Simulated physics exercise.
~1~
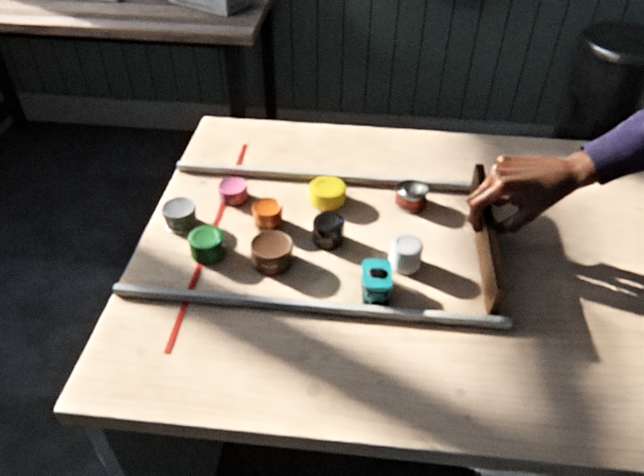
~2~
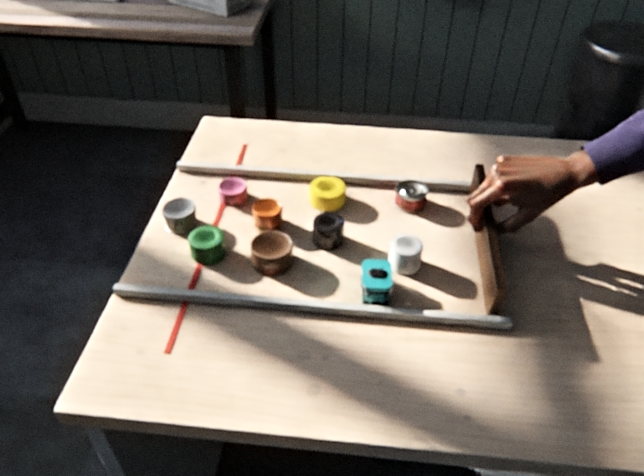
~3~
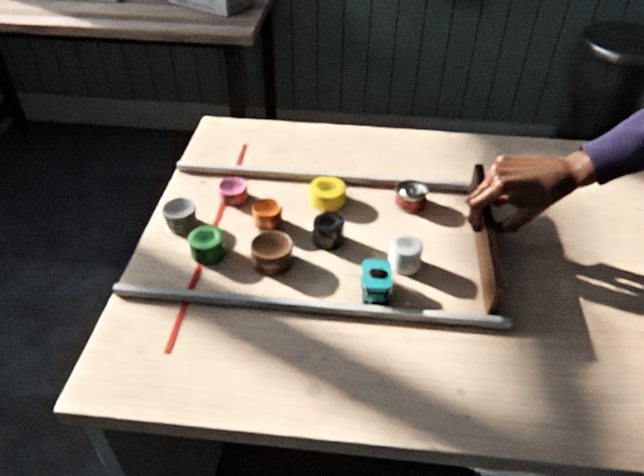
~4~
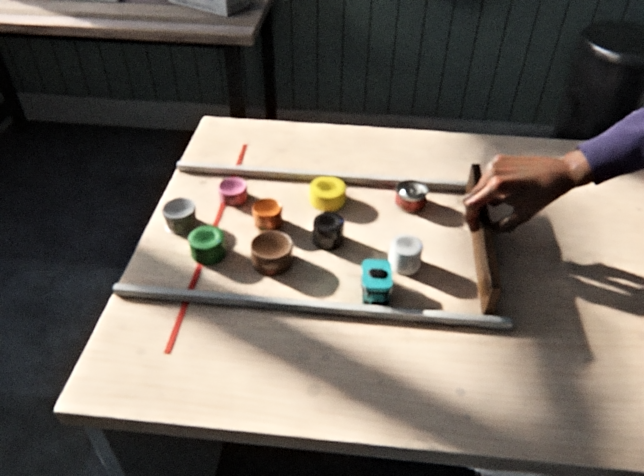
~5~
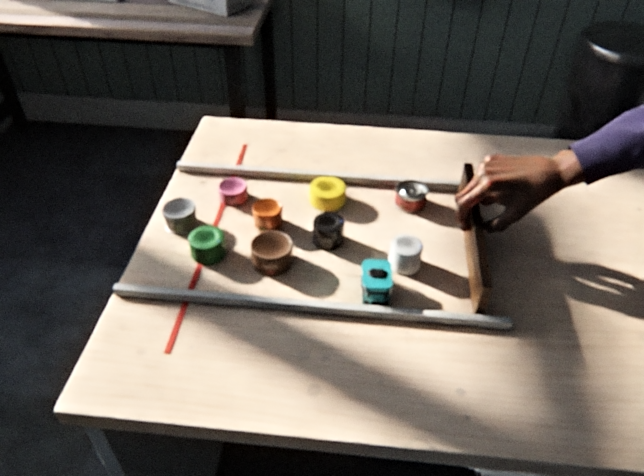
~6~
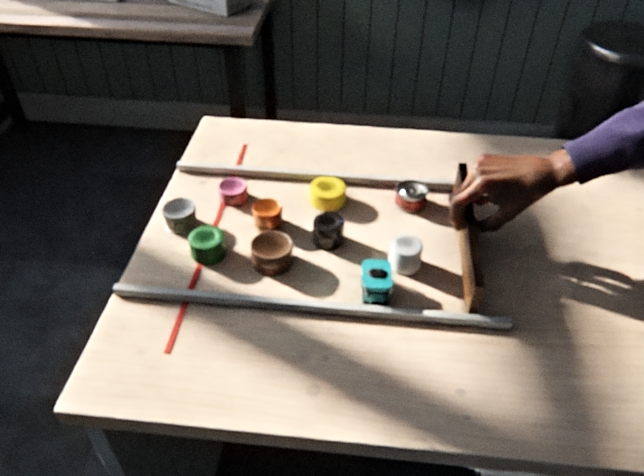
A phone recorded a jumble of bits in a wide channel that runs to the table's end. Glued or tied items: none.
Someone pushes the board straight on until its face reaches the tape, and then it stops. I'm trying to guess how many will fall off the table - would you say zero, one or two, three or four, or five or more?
I would say one or two.
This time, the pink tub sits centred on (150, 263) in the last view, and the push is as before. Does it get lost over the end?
From that start the object does not stay.
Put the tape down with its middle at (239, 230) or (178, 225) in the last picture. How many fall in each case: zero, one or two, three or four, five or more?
Count by try - not one; 5 or more.
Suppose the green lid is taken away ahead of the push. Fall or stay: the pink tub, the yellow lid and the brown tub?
The pink tub tumbles off, the yellow lid survives, the brown tub remains up.
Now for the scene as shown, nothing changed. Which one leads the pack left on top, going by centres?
That's the green lid.
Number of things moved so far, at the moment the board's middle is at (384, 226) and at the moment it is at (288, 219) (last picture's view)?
Answer - first 3, then 9.
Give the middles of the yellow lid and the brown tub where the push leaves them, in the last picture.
The yellow lid at (179, 193), the brown tub at (152, 253).
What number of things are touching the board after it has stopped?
Contact count: 5.
Soon after, none off yet; grey pot at rest near (180, 216); green lid at rest near (208, 245); pink tub at rest near (233, 192).
In the end, the number that fall off is one or two; gone, pink tub.
